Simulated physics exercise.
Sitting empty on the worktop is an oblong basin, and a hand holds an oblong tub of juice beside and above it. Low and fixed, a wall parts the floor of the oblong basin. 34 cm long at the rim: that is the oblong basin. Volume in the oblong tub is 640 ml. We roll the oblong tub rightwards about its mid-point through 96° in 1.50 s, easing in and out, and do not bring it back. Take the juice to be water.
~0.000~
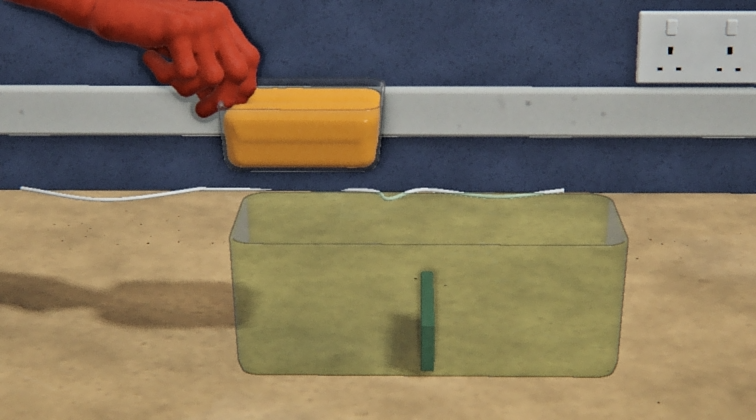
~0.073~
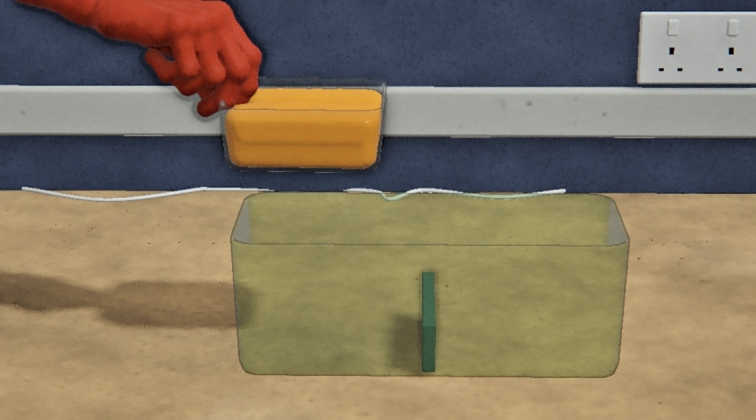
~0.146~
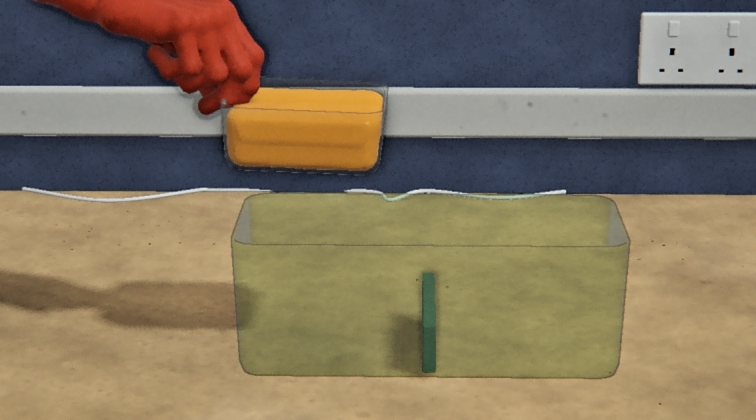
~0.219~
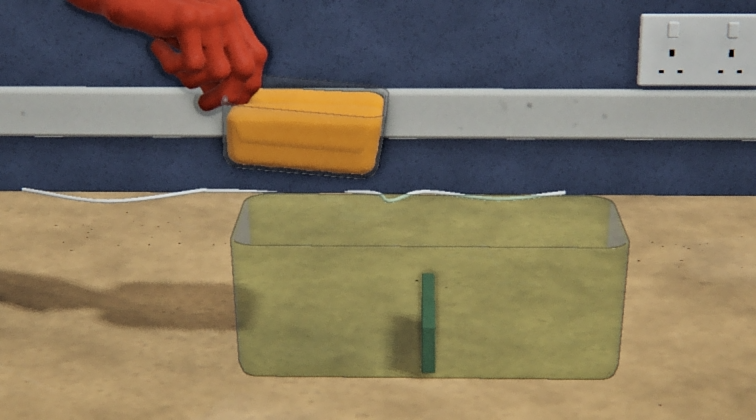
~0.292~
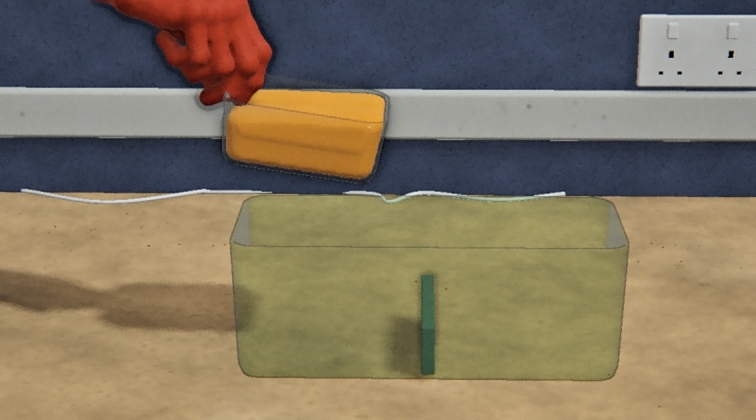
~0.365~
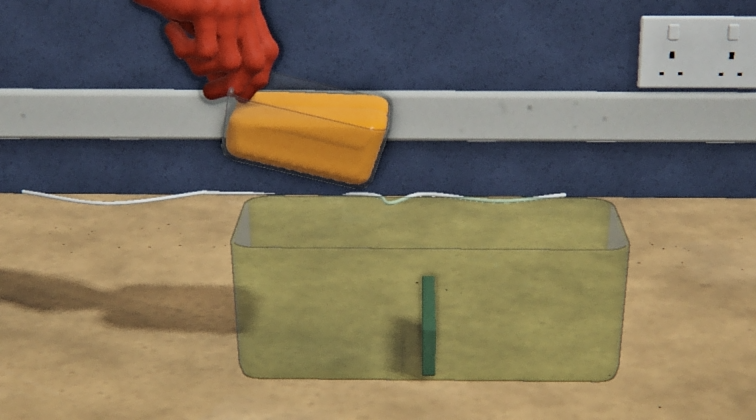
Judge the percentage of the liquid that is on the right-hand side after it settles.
My estimate is 70 %.
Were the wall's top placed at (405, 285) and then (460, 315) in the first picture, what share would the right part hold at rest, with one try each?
Some 75 in a hundred, then some 50 in a hundred.
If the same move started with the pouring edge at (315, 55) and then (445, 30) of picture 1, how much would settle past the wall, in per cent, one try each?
10 per cent first, 90 per cent second.
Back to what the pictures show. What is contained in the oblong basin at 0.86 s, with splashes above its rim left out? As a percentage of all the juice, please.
About 42%.
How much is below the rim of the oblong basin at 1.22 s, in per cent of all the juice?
Around 90 parts in a hundred.
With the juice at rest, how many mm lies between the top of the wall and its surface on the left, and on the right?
Left side: Around 36 mm. Right side: Around 24 mm.
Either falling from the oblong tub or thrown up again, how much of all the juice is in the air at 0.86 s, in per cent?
Near 26 per cent at that time.
Then, 0.86 s in, the tilt is 58° and 33 per cent is still to pour, 3 is left of the wall and 38 right of it.
Then, 1.22 s in, the tilt is 88° and 8 per cent is still to pour, 20 is left of the wall and 70 right of it.
Then, 1.59 s in, the tilt is 96° and 1 per cent is still to pour, 28 is left of the wall and 70 right of it.
Then, 2.00 s in, the tilt is 96° and 0 per cent is still to pour, 30 is left of the wall and 70 right of it.
Finally, 30 per cent lies left of the wall, 70 right of it and 1 outside.
